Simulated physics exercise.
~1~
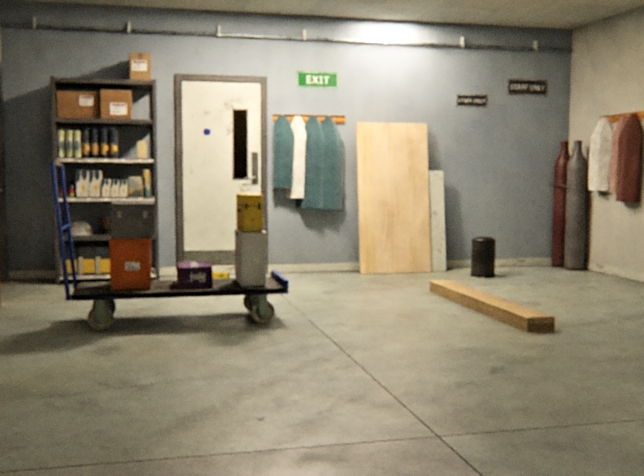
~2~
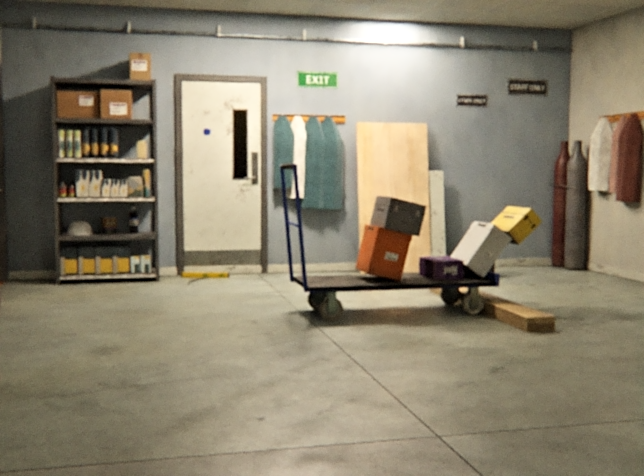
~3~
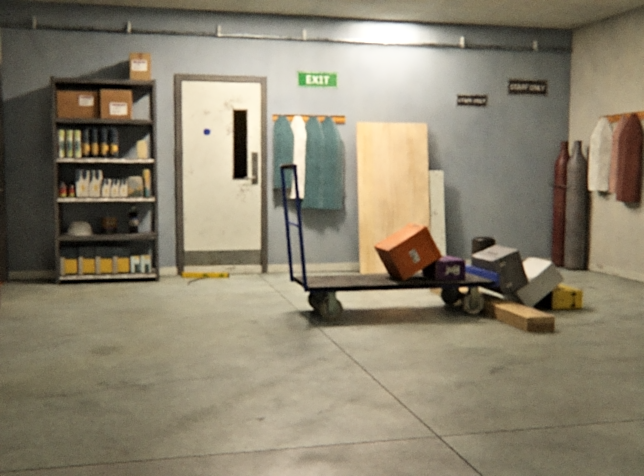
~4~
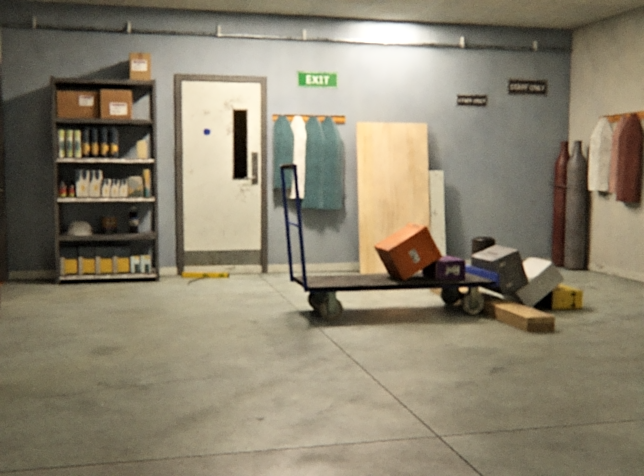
We see a loaded goods trolley roll right across a storeroom and stop at a low wooden kerb, its boxes pitching forward; the yellow, white and grey ones end up off the front, while the tipped orange box and the small purple one stay on the deck.
